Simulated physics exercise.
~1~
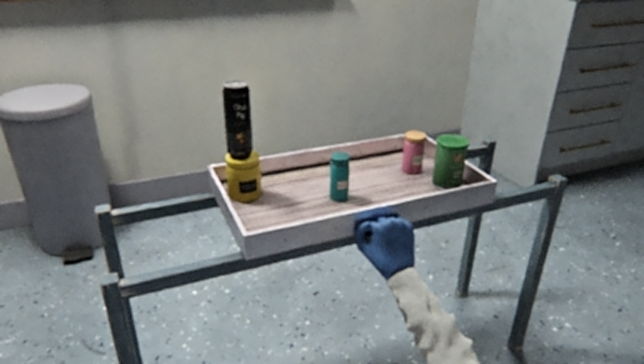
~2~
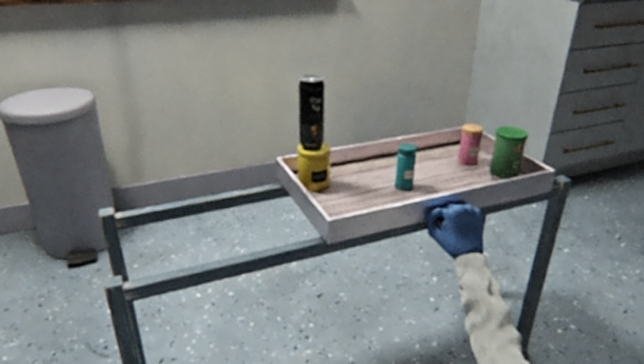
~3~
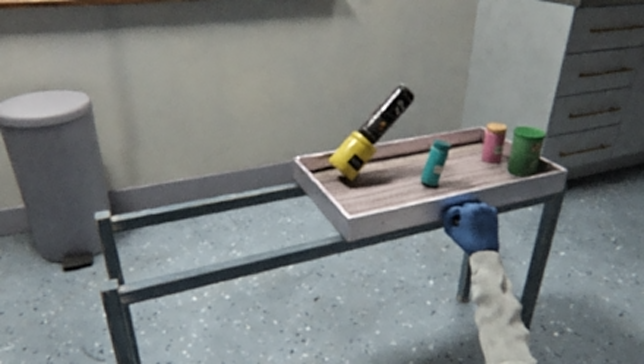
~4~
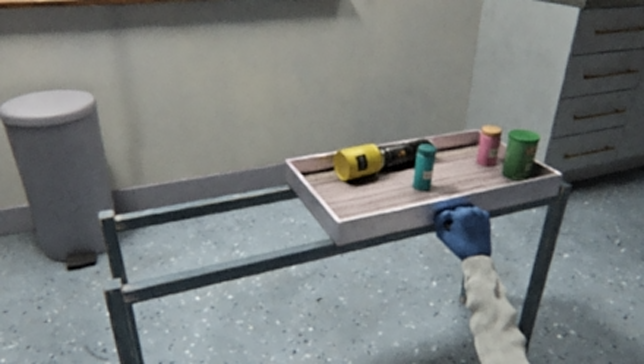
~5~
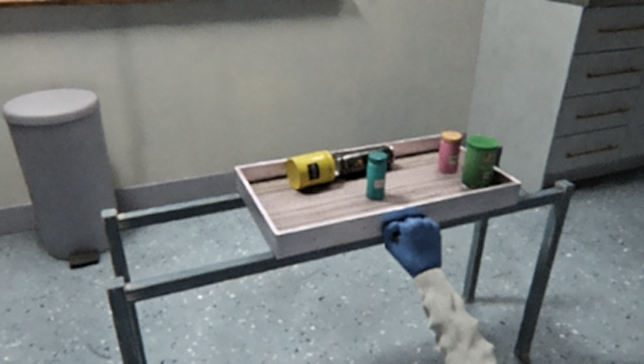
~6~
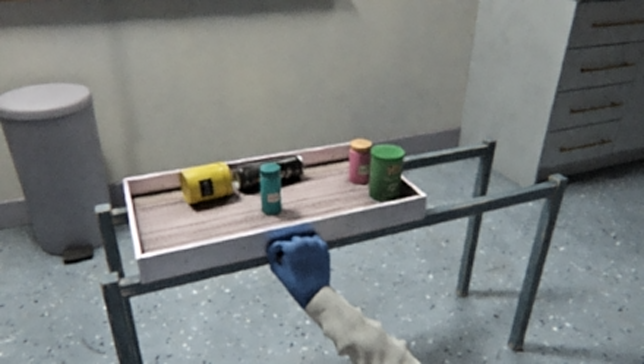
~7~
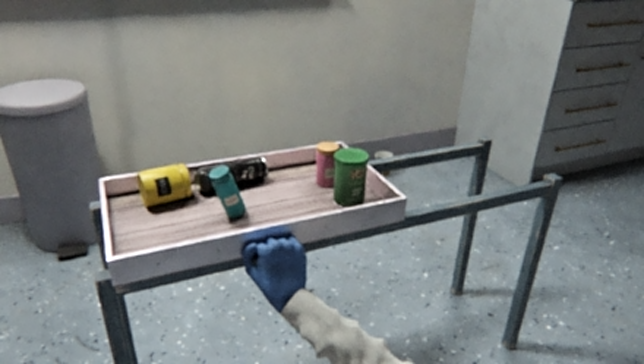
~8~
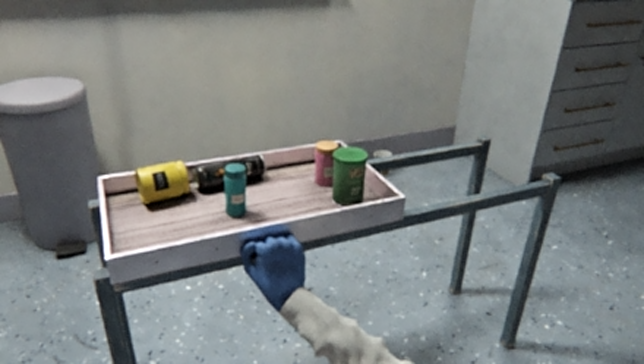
In a room with a speckled blue floor, seen from slightly above, a pale-railed tray sits on a grey metal frame between a grey bin and a drawer cabinet. A black can stands on a yellow jar at the left of the tray, with a turquoise shaker mid-tray and pink and green containers at the right. A blue-gloved hand at the front edge moves with the tray as it slides right, where the stacked pair topples rightward and the shaker tilts, then rights itself. The tray travels back left, and the shaker leans again. It ends upright, with can and jar lying on the tray.
